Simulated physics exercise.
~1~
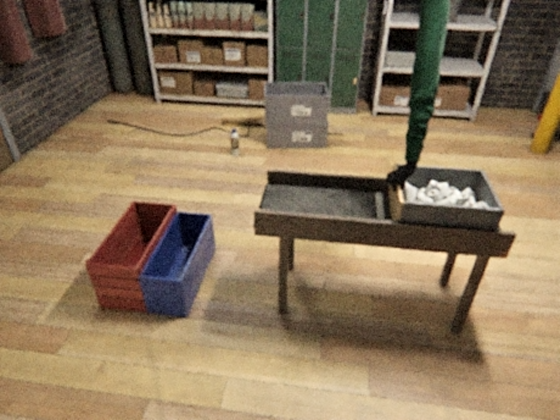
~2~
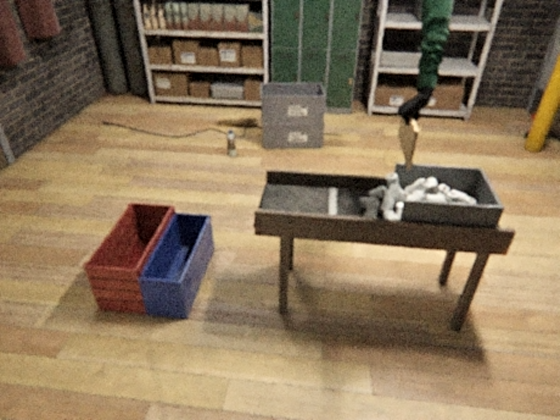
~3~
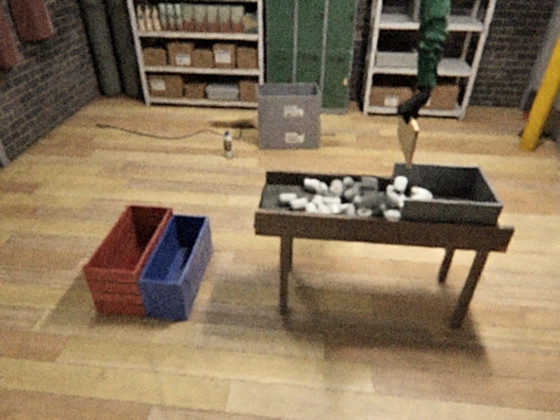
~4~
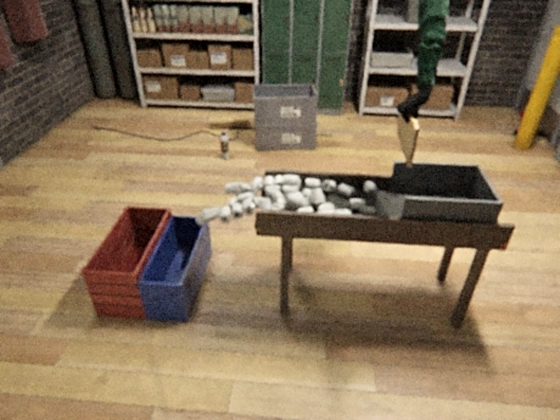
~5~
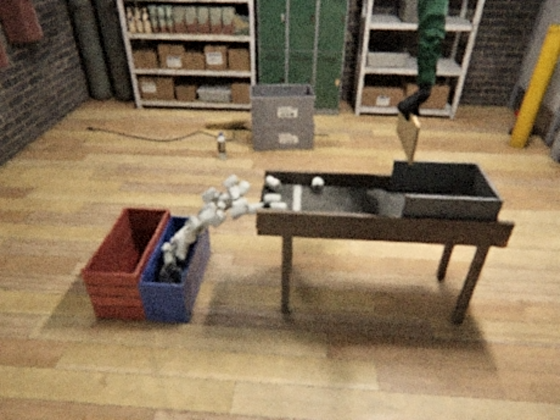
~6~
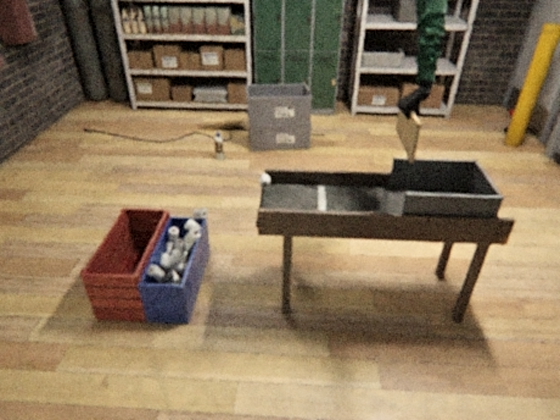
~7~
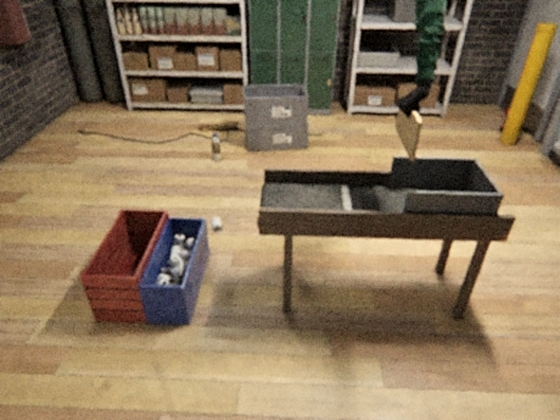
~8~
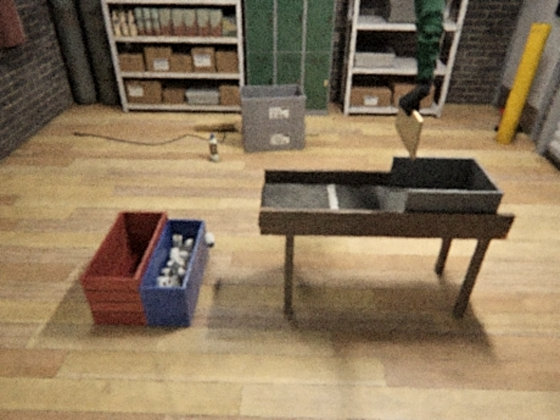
A green arm lifted the gate of a grey pen, and a heap of white rolls slid left along the belt and dropped off its end, nearly all landing in the blue bin, while one ended up on the floor beside it and the red tub stayed empty.
